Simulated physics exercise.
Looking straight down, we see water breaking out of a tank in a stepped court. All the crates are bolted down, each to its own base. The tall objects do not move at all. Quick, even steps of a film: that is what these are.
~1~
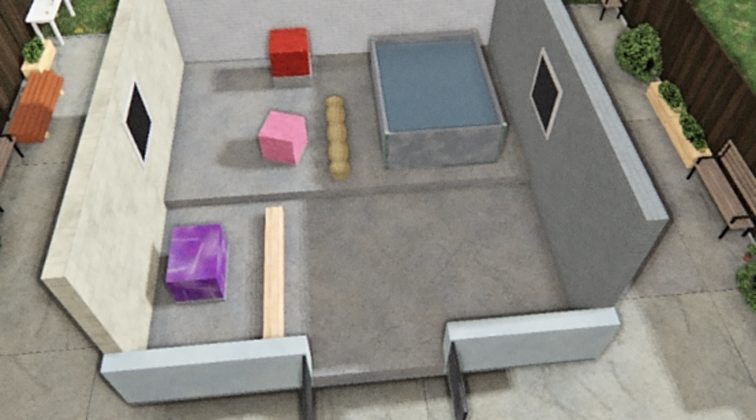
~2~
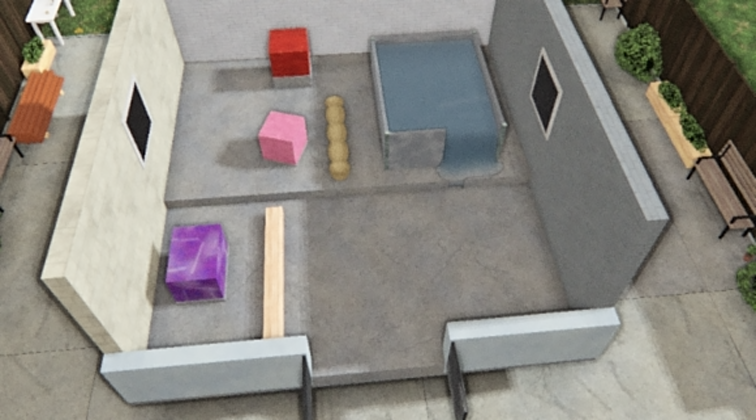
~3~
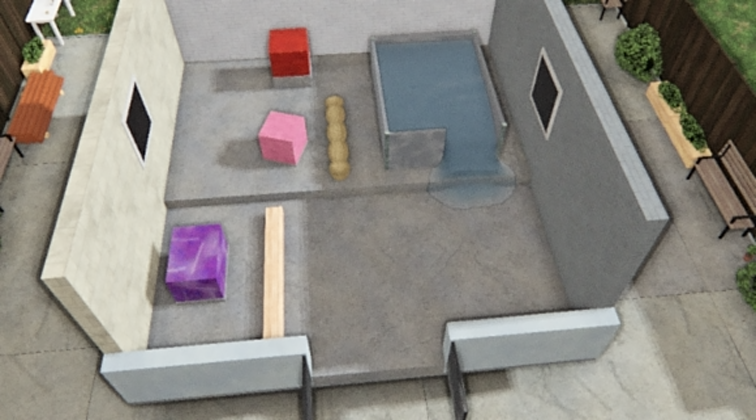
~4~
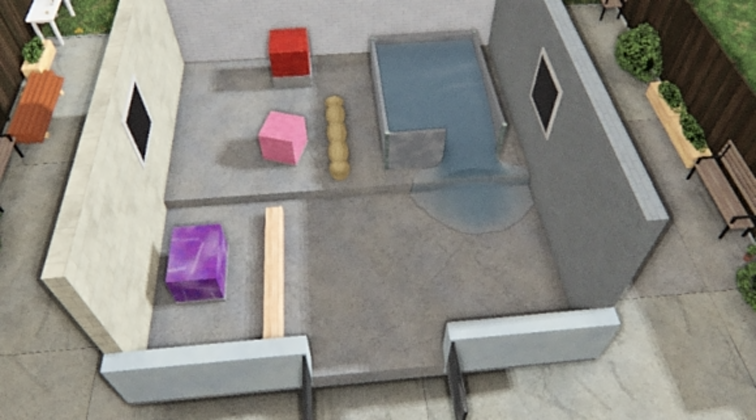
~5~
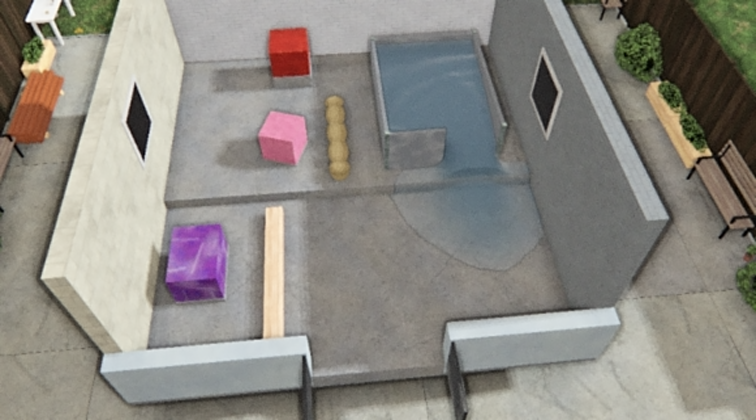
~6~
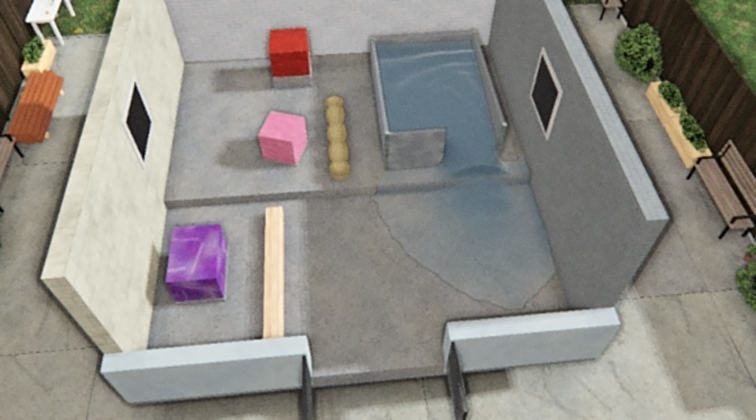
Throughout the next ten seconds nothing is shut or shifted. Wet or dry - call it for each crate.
Calls: Purple crate - wet; pink crate - dry; red crate - dry.
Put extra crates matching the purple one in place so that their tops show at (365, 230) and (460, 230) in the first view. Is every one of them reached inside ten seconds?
In that order: Ends up wet, gets wet.
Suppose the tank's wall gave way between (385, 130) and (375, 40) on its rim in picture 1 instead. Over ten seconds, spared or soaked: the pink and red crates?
Note: Pink one is overtopped; red one is overtopped.
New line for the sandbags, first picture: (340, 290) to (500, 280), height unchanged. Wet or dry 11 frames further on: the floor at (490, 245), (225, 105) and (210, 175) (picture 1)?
In turn: Under water, dry, free of water.
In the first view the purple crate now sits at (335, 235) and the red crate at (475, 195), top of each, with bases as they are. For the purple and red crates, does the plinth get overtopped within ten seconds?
As I read it, the purple crate gets flooded and the red crate gets flooded.
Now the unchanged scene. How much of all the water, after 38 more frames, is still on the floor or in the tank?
Roughly 86 percent.
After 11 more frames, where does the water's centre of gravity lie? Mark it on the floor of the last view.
Around (457, 174).
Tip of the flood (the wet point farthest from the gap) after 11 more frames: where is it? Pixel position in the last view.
At about (319, 359).
A moment on, water covers 25 % of the floor; the purple crate not reached, the pink crate not reached, the red crate not reached.
Next, water covers 25 % of the floor; the purple crate not reached, the pink crate not reached, the red crate not reached.
Then, water covers 40 % of the floor; the purple crate water round its plinth, the pink crate not reached, the red crate not reached.
Later, water covers 50 % of the floor; the purple crate water round its plinth, the pink crate not reached, the red crate not reached.
In the end, water covers 50 % of the floor; the purple crate was topped, the pink crate stayed above the water, the red crate stayed above the water.
